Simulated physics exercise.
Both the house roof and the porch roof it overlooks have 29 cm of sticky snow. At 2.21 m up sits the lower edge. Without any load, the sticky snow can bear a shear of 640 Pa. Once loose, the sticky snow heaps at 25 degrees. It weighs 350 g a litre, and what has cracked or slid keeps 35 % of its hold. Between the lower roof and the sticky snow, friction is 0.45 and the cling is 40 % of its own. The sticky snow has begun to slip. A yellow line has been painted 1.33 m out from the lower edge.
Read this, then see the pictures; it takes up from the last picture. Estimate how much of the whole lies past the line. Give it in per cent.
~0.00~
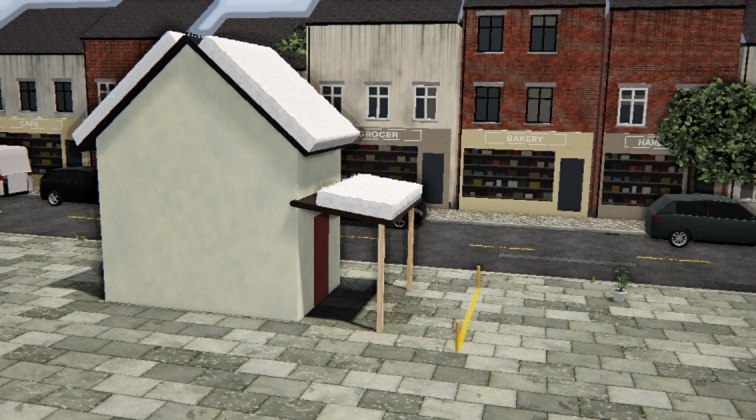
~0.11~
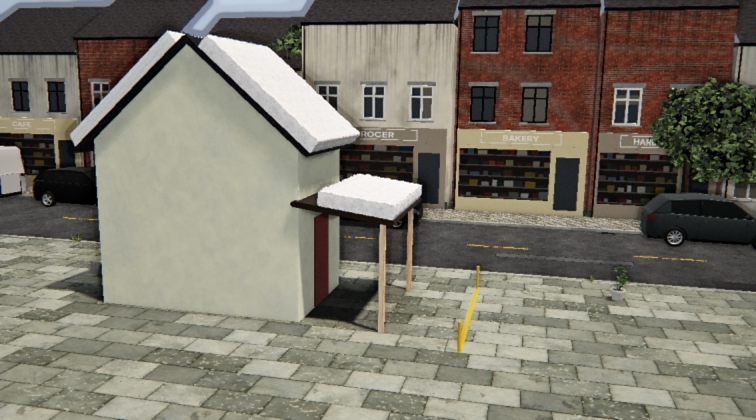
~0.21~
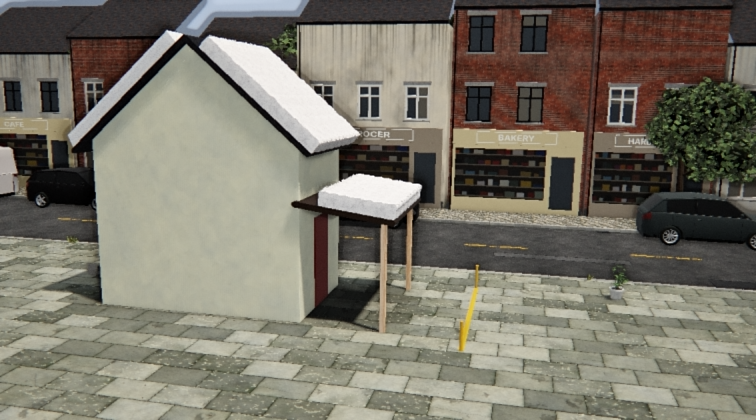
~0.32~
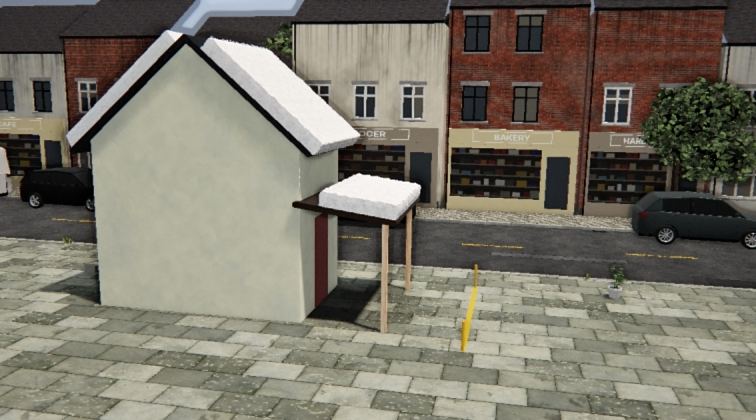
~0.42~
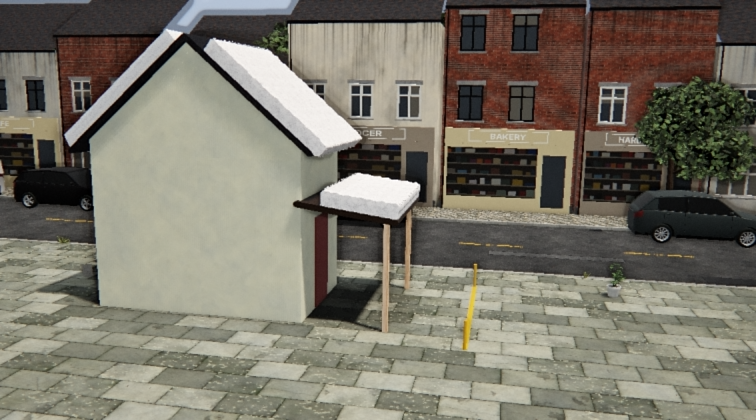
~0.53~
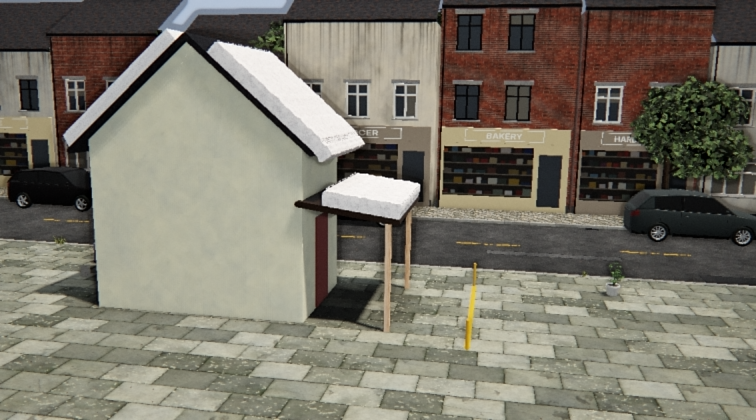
3 %.
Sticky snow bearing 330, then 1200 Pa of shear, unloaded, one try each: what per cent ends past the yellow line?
It'd be some 20 percent the first time and some 0 percent the second.
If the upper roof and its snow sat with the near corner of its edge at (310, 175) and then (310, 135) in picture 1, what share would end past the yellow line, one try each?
First try 0 %, second try 16 %.
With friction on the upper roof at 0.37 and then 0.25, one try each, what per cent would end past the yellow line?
Respectively 18 percent and 30 percent.
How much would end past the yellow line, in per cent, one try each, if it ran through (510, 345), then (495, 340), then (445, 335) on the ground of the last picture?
First try 0 per cent, second 0 per cent, third 10 per cent.
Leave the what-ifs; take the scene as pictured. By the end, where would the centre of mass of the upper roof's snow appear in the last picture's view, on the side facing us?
(376, 232) or thereabouts.
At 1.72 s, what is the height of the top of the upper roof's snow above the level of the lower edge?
I'd estimate around 1.6 m up from the lower edge.
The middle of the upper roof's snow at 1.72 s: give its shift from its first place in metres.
Distance from start: Around 2.2 m.
By 1.07 s, none is below the lower edge and 0 % is past the line.
By 1.72 s, none is below the lower edge and 0 % is past the line.
By 2.36 s, 7 % is below the lower edge and 0 % is past the line.
By 3.00 s, 25 % is below the lower edge and 3 % is past the line.
By 4.00 s, at the end, 26 % is below the lower edge and 3 % is past the line.
